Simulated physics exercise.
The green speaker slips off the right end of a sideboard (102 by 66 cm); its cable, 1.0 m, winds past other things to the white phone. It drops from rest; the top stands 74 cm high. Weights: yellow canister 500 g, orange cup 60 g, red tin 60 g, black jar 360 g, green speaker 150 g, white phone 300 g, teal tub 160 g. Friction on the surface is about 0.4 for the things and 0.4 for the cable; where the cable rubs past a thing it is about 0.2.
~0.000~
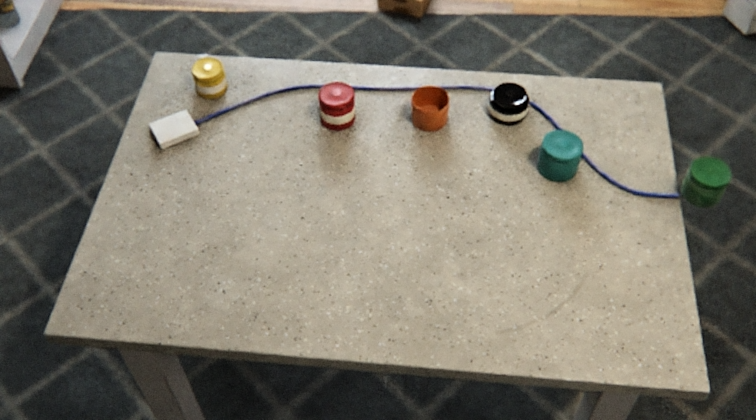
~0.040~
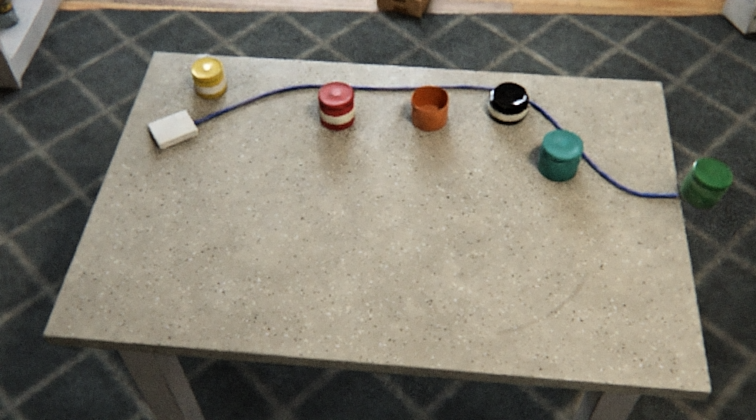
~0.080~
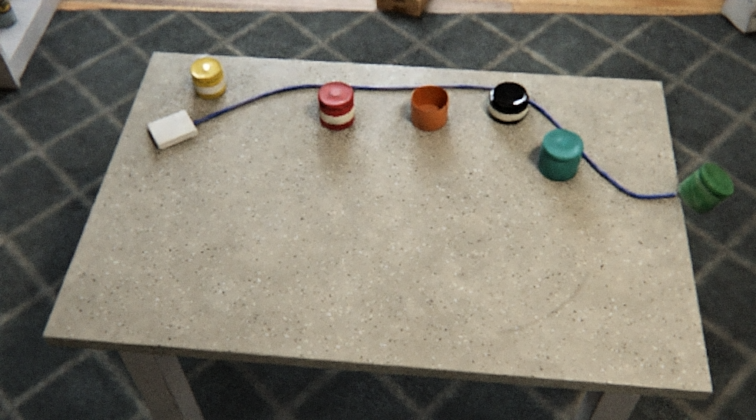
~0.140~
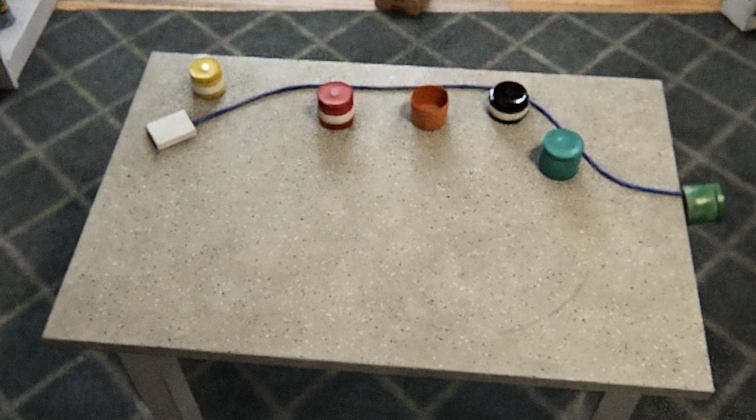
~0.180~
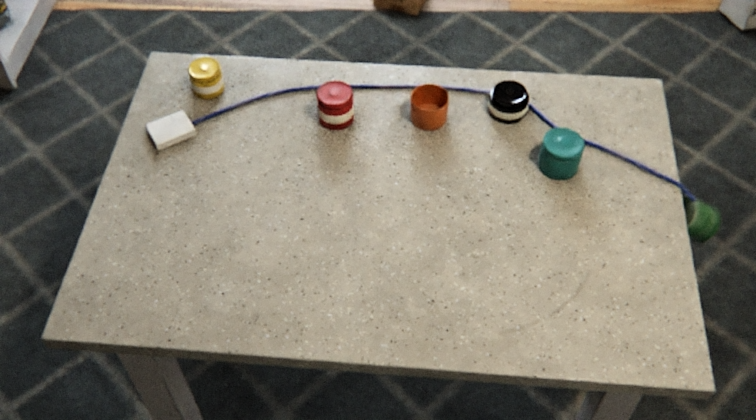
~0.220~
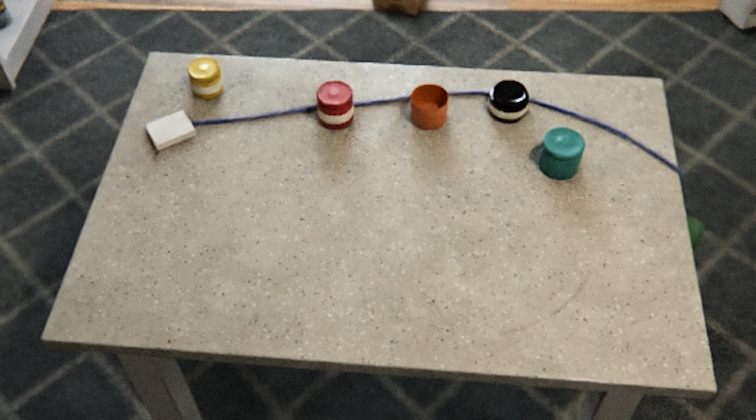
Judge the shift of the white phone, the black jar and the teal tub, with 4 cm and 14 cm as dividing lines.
Result: White phone stays in the low band, black jar barely shifts, teal tub hardly moves.
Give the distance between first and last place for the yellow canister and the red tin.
Yellow canister 0 cm, red tin 2 cm.
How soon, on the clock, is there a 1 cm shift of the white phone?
White phone 0.30 s.
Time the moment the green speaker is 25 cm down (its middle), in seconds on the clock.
About: Never.
At 0.5 s, the cable's tail end at (200, 125); white phone 1 cm off its start, green speaker over the edge, red tin 2 cm off its start.
At 0.7 s, the cable's tail end at (201, 125); white phone 1 cm off its start, green speaker over the edge, red tin 2 cm off its start.
At 1.0 s, the cable's tail end at (201, 125); white phone 2 cm off its start at (178, 127), green speaker over the edge, red tin 2 cm off its start at (337, 98).
At 1.2 s, the cable's tail end at (201, 125); white phone 1 cm off its start, green speaker over the edge, red tin 2 cm off its start.
At 2.4 s, the cable's tail end at (201, 125); white phone 1 cm off its start at (178, 127), black jar 0 cm off its start at (510, 92), teal tub 0 cm off its start at (564, 141), green speaker over the edge.
